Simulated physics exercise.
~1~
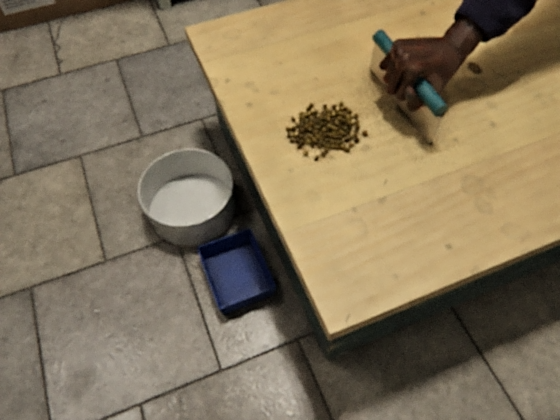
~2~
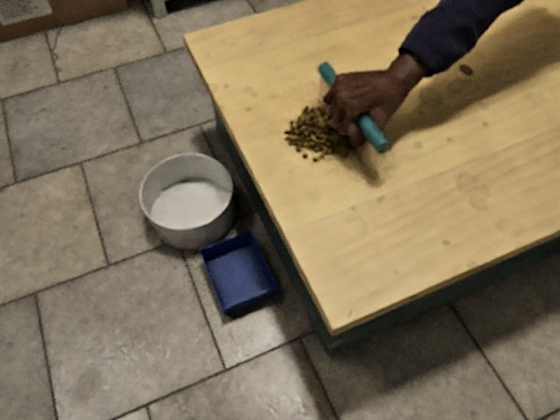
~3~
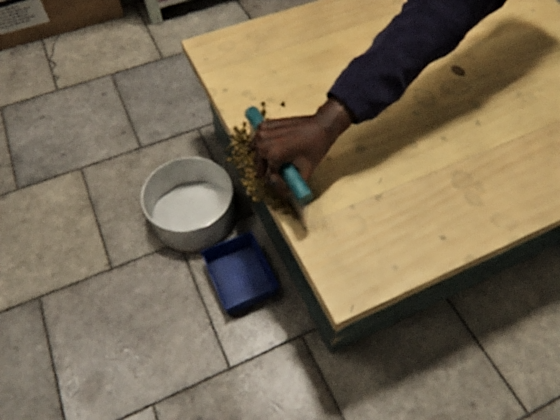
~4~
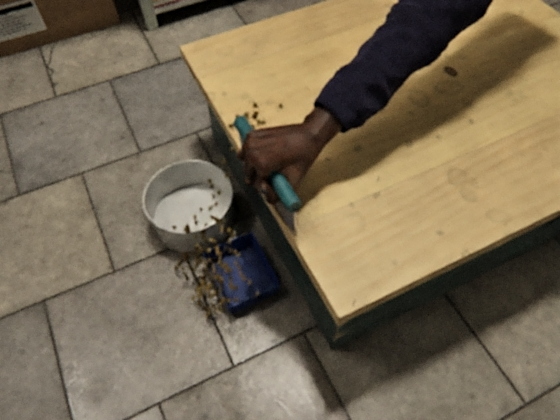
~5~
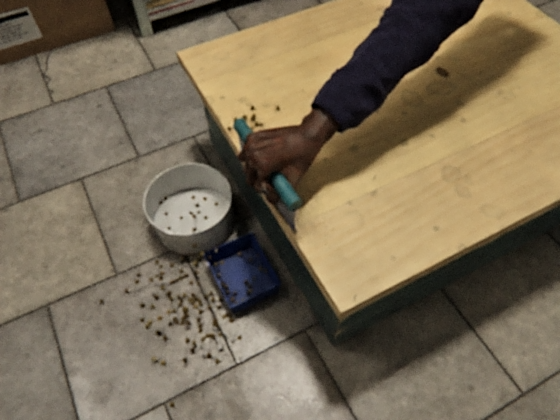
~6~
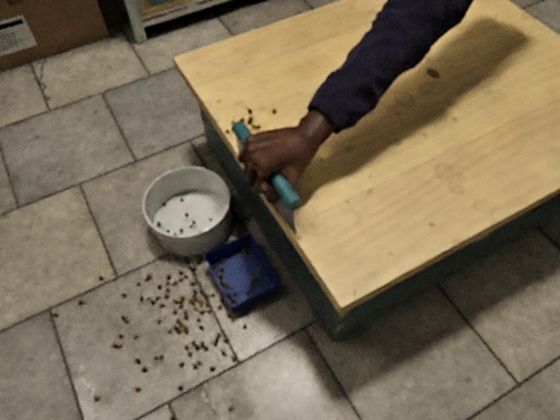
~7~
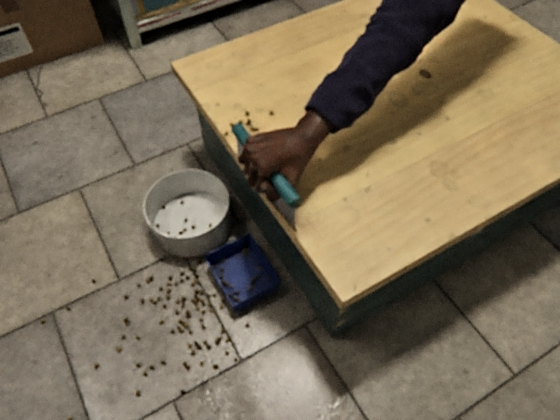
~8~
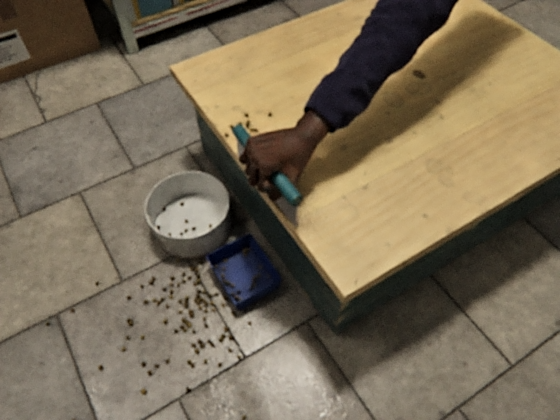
A dark-skinned hand in a navy sleeve grips a teal-handled scraper on a pale wooden tabletop, seen from above at an angle over a grey tiled floor. A small heap of brownish lentils lies near the table's left edge, with a round white pot and a square blue tin on the floor below. The hand pushes the scraper left and toward the viewer, sweeping the heap over the edge, then holds still there. The pieces spill down and scatter. Most end up on the tiles, some land in the pot and tin, and a few stay on the table.
